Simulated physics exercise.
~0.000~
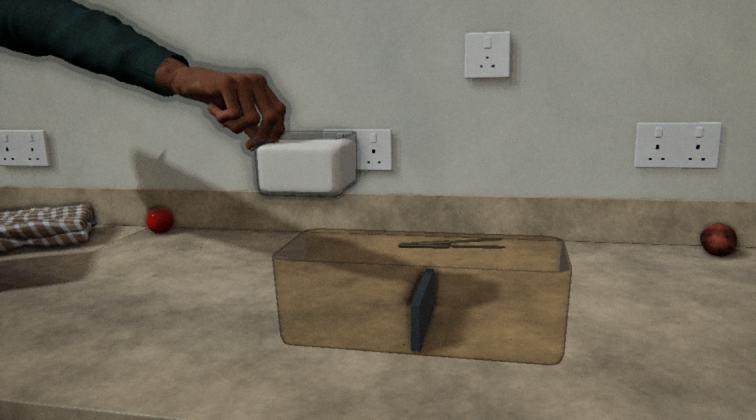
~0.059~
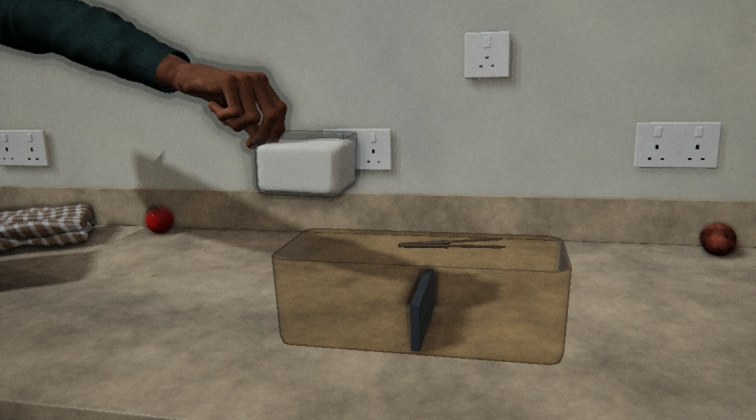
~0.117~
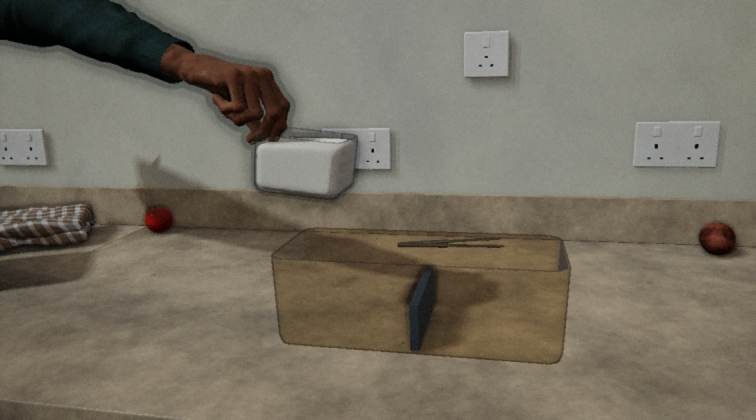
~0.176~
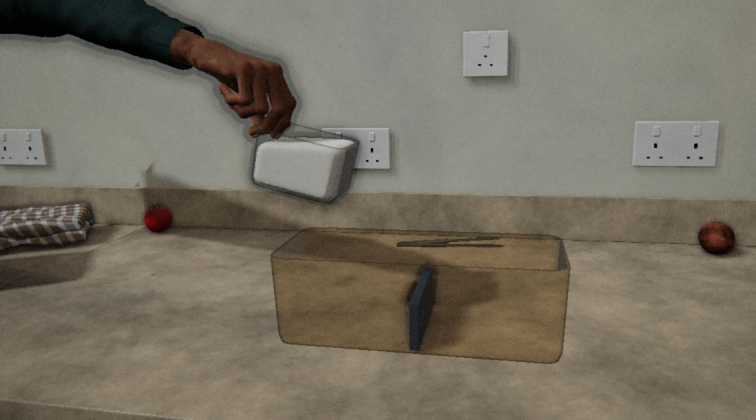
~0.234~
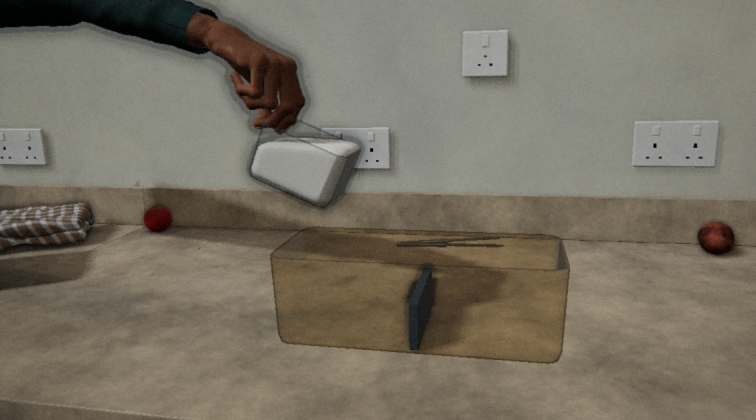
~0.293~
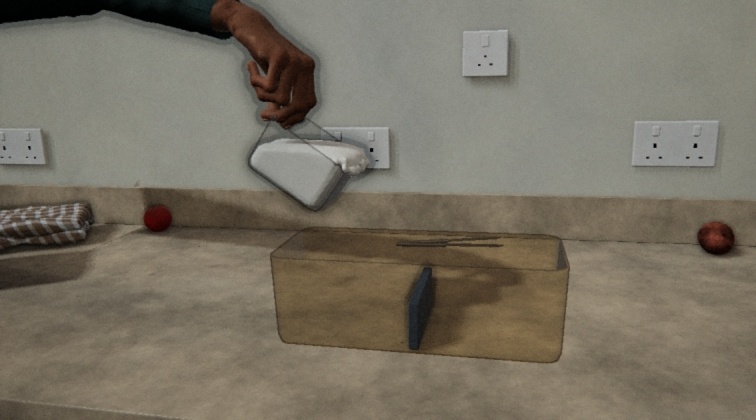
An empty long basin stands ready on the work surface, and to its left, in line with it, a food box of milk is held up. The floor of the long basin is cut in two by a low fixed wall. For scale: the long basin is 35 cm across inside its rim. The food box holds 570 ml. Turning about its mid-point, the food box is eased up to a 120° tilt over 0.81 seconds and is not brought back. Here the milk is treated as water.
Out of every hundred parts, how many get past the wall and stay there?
About 2 out of 100.
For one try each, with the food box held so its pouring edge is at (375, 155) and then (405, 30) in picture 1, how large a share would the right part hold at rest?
Respectively about 35 and 90 percent.
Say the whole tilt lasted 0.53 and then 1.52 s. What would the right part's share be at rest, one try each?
Near 5 in a hundred on the first go and near 5 in a hundred on the second.
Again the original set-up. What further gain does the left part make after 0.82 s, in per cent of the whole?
I'd put it at some 6 percent.
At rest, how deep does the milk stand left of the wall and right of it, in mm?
24 mm left, 0 mm right.
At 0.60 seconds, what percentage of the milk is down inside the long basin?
About 52%.
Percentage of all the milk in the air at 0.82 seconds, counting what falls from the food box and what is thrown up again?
Close to 7 per cent.
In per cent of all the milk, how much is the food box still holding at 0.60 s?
Close to 18 percent of the liquid remains at that time.
After 0.60 s the tilt is 101° and 19 per cent is still to pour, 52 is left of the wall and 0 right of it.
After 0.82 s the tilt is 120° and 1 per cent is still to pour, 91 is left of the wall and 1 right of it.
After 1.06 s the tilt is 120° and 0 per cent is still to pour, 96 is left of the wall and 2 right of it.
After 1.31 s the tilt is 120° and 0 per cent is still to pour, 96 is left of the wall and 2 right of it.
In the end 96 per cent lies left of the wall, 2 right of it and 2 outside.
